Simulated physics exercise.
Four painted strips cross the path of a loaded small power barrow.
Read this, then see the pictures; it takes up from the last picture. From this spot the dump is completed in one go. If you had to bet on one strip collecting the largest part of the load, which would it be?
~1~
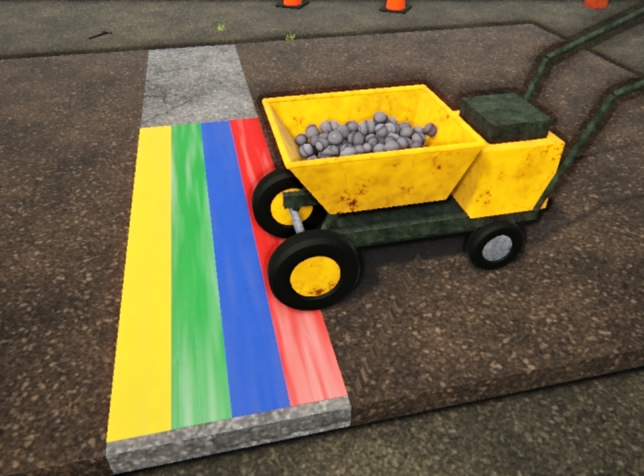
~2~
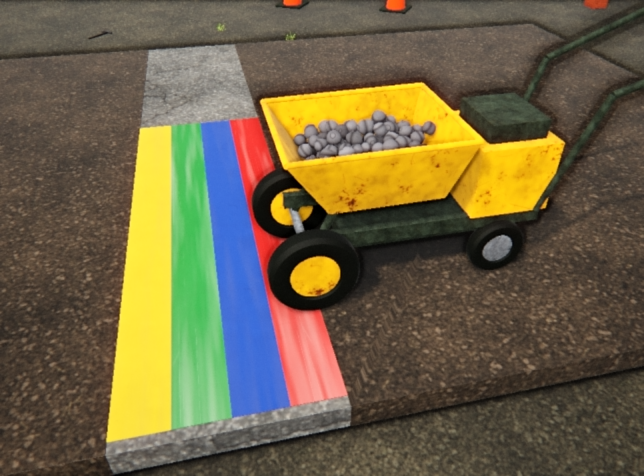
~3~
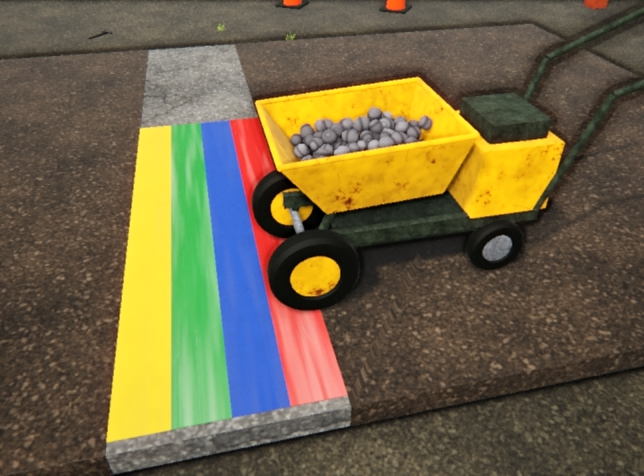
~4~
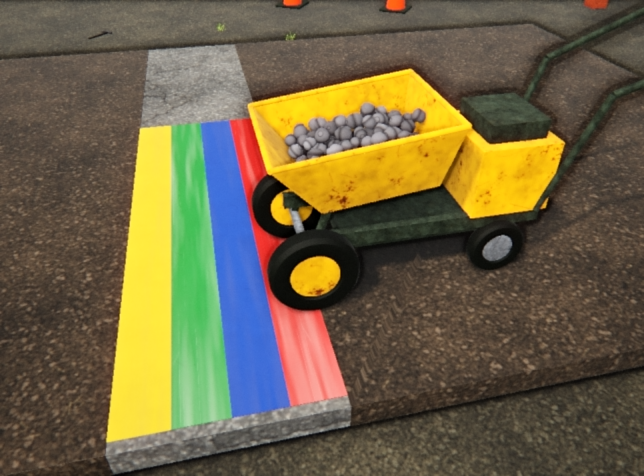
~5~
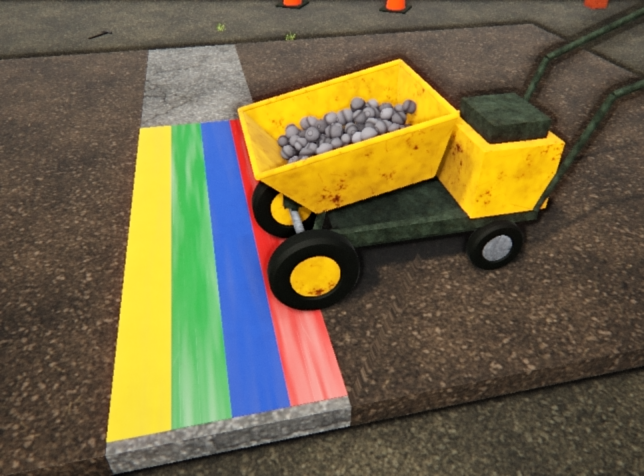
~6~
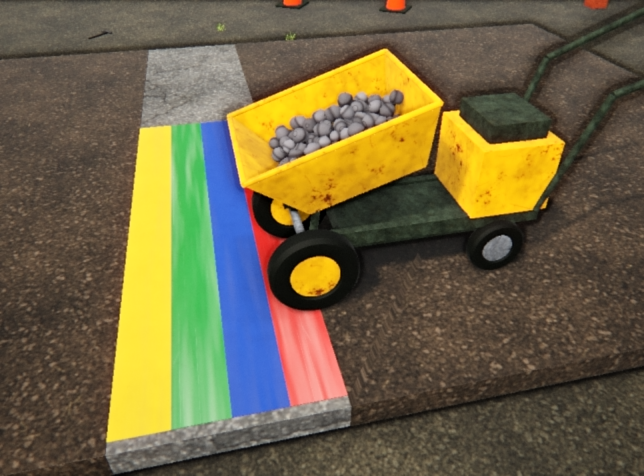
I would bet on the yellow strip.
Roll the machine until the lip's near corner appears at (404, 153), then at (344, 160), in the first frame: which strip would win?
First place: The blue strip; second place: The green strip.
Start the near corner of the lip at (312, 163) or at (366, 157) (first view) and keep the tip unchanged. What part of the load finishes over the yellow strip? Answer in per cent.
40 % then 20 %.
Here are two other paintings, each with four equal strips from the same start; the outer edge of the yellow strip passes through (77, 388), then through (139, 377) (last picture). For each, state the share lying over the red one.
The first painting gives around 0 per cent, the second around 0 per cent.
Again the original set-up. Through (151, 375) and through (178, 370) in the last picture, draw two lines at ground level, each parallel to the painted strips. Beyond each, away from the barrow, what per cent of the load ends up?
I'd say some 70 in a hundred, and after that 90 in a hundred.
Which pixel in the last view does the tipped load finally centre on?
Somewhere close to (137, 285) in the last picture.
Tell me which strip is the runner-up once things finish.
The strip in second place is the green one.
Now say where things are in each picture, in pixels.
In the first picture, lip of the skip near (289, 166), level; top of the load near (356, 140), round cobbles; red strip near (304, 342); blue strip near (252, 351); green strip near (198, 360); yellow strip near (142, 370).
In the second picture, lip of the skip near (287, 166), level; top of the load near (371, 141).
In the third picture, lip of the skip near (280, 168), tipped barely; top of the load near (387, 137).
In the fourth picture, lip of the skip near (271, 172), tipped a little; top of the load near (381, 132).
In the fifth picture, lip of the skip near (258, 177), tipped a little; top of the load near (372, 126).
In the sixth picture, lip of the skip near (244, 185), tipped clearly; top of the load near (378, 125); red strip near (304, 342); blue strip near (252, 351); green strip near (198, 360); yellow strip near (142, 370).
Shortly afterwards, skip tipped steeply; the whole lot in the skip.
Next, skip tipped right over; the bulk in the skip; only a few over the green strip; a little over the yellow strip.
Some moments later, skip tipped right over; a little in the skip; a little over the green strip; near half over the yellow strip; near a quarter off the paint.
In the end, skip tipped right over; none at all over the red strip; none at all over the blue strip; near a quarter over the green strip; near half over the yellow strip; near a third off the paint.
